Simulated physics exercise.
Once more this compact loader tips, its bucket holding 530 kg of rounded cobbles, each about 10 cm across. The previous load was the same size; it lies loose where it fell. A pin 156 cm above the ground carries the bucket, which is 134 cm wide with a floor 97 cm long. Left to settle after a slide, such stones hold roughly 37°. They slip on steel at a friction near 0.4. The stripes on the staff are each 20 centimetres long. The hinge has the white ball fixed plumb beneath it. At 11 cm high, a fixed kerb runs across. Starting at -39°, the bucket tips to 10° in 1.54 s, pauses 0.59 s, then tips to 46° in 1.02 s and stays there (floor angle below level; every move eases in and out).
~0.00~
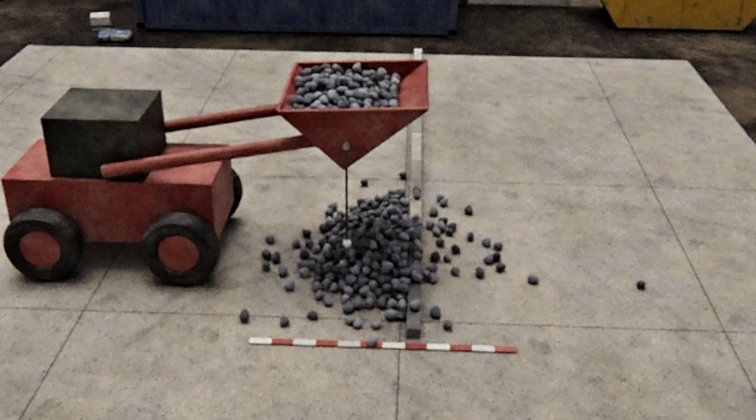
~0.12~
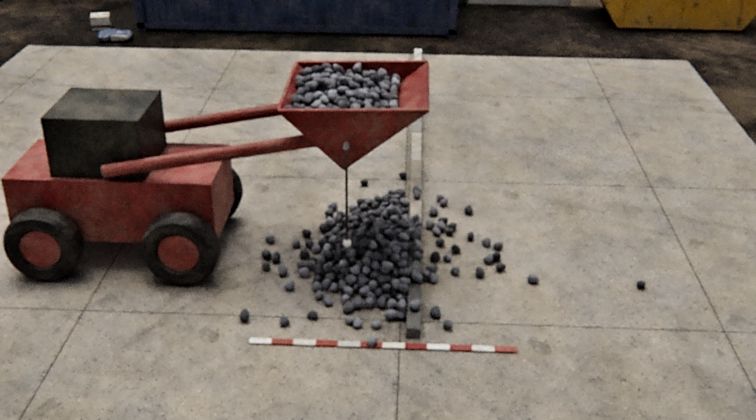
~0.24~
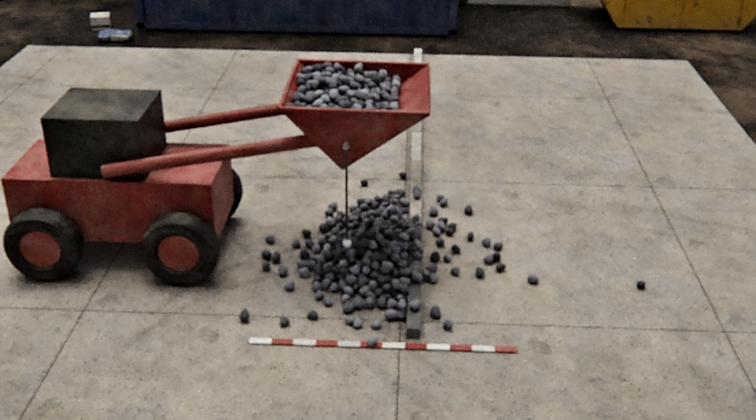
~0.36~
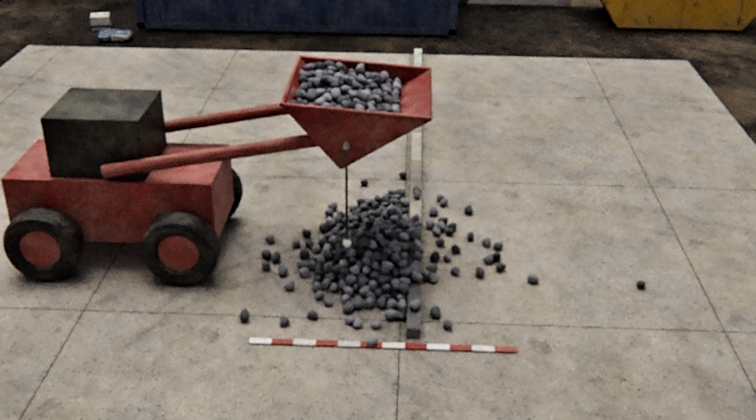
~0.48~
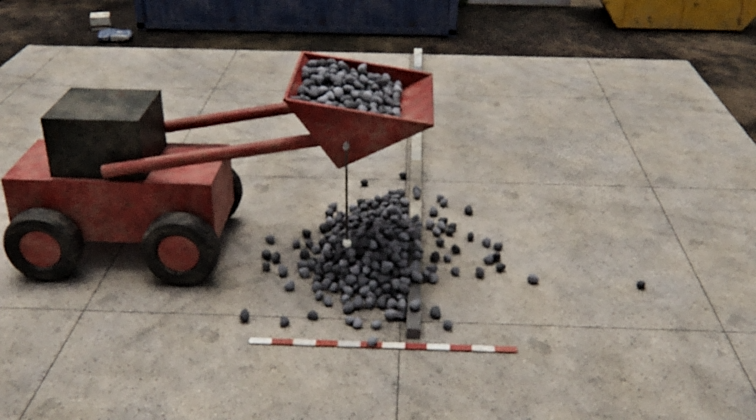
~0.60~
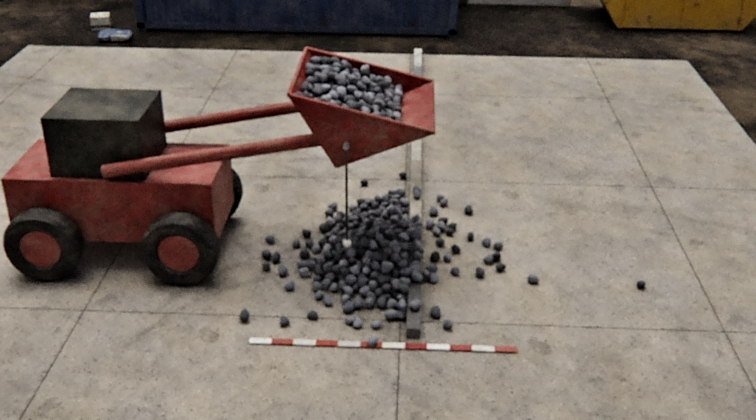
To begin with, a small red loader on the left holds its raised bucket of grey cobbles nearly level above a loose heap of the same stones. The bucket then gradually tilts, its right edge dipping and its left side rising, while the stones stay inside and the heap below lies still.
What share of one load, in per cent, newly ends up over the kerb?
93 %.
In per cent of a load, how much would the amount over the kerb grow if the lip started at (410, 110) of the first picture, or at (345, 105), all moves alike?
Roughly 80 per cent, then 10 per cent.
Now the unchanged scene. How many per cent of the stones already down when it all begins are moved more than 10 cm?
Close to 5 in a hundred of them.
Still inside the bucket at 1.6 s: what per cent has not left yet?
That works out to about 100 %.
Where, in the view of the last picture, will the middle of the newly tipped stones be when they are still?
I'd say close to (457, 248).
After 1.2 s the floor is at 3°; in per cent of one load, 100 in the bucket, 93 on this side of the kerb, 7 over the kerb; the foremost stones are at (515, 263).
After 1.6 s the floor is at 10°; in per cent of one load, 99 in the bucket, 93 on this side of the kerb, 8 over the kerb; the foremost stones are at (515, 263).
After 3.6 s the floor is at 46°; in per cent of one load, 0 in the bucket, 101 on this side of the kerb, 99 over the kerb; the foremost stones are at (544, 251).
After 6.4 s the floor is at 46°; in per cent of one load, 0 in the bucket, 100 on this side of the kerb, 100 over the kerb; the foremost stones are at (569, 248). Net gain over the kerb, 93.
